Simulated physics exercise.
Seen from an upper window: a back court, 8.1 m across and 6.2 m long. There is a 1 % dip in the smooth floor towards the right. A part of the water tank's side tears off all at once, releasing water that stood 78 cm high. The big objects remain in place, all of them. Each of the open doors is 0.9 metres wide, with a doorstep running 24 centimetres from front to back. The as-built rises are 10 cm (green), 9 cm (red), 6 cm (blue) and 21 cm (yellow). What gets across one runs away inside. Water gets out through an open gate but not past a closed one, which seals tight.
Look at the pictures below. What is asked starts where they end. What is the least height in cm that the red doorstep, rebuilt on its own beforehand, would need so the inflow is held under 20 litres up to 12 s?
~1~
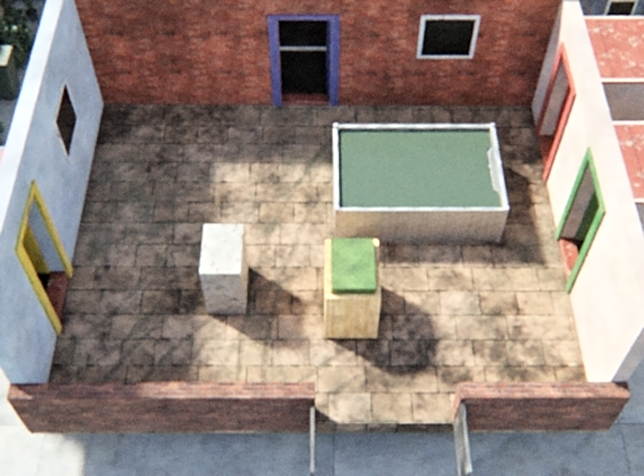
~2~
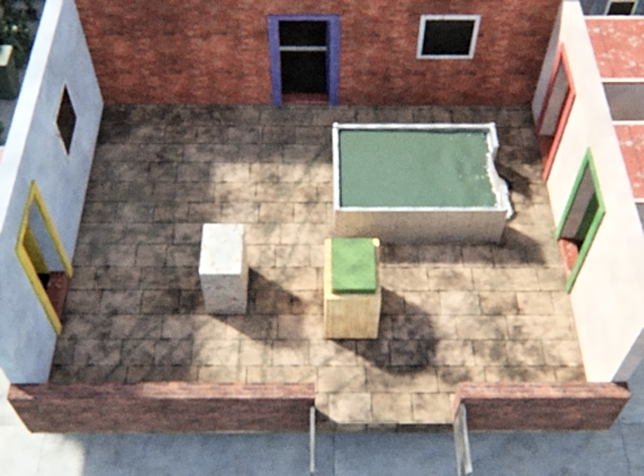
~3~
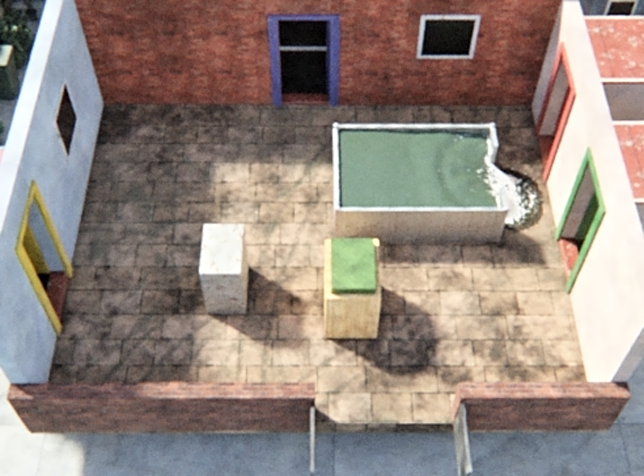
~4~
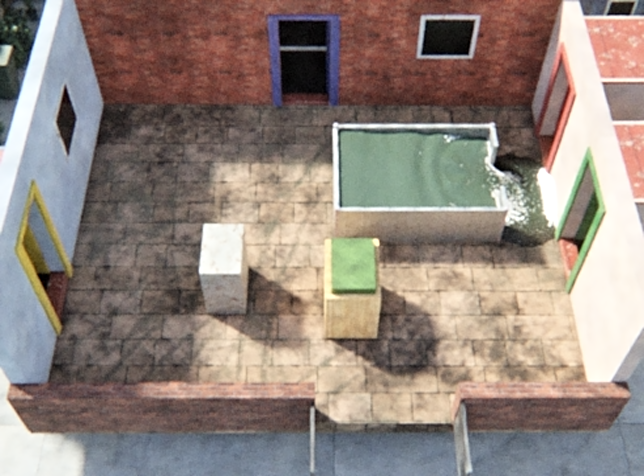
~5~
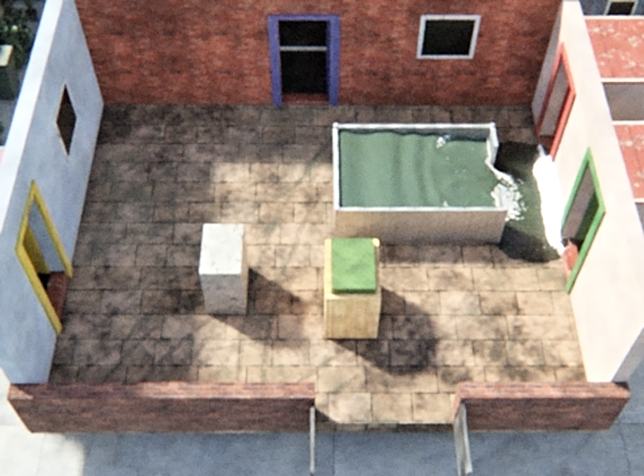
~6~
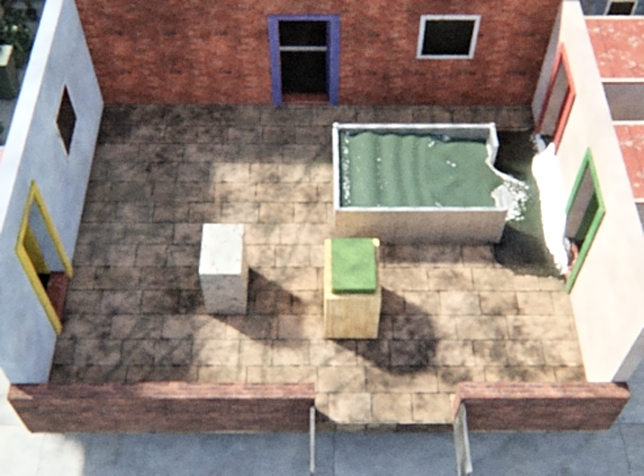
Around 30 cm would be enough.
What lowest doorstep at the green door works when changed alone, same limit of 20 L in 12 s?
Green: Roughly 16 cm.
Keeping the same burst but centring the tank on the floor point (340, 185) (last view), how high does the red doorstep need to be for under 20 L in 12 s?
A height near 32 cm.
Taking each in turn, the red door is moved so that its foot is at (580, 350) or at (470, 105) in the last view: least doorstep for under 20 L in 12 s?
11.0 and 22 cm.
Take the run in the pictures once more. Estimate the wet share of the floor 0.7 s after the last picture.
About 10 per cent.
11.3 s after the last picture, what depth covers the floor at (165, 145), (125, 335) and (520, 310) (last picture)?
About 6, 6 and 4 cm.
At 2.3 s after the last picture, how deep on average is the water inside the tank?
42 cm, roughly.
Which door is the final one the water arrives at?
Yellow, last of all.
Then, 0.7 s after the last picture water covers 10 % of the floor, deepest (59 cm) near (541, 198); 25 cm at the red door, 50 litres in over its 9 cm doorstep.
Then, 2.3 s after the last picture water covers 35 % of the floor, deepest (39 cm) near (541, 198); 20 cm at the red door, 177 litres in over its 9 cm doorstep.
Then, 11.3 s after the last picture water covers 100 % of the floor, deepest (14 cm) near (541, 198); 8 cm at the red door, 302 litres in over its 9 cm doorstep.
At the red door as built, the water peaked near 29 cm, by the last picture.
With a doorstep of 28 cm, 29 litres would have come in within the 12 s; with 32.5 cm, 14 litres. So under 20 litres takes about 30 cm.
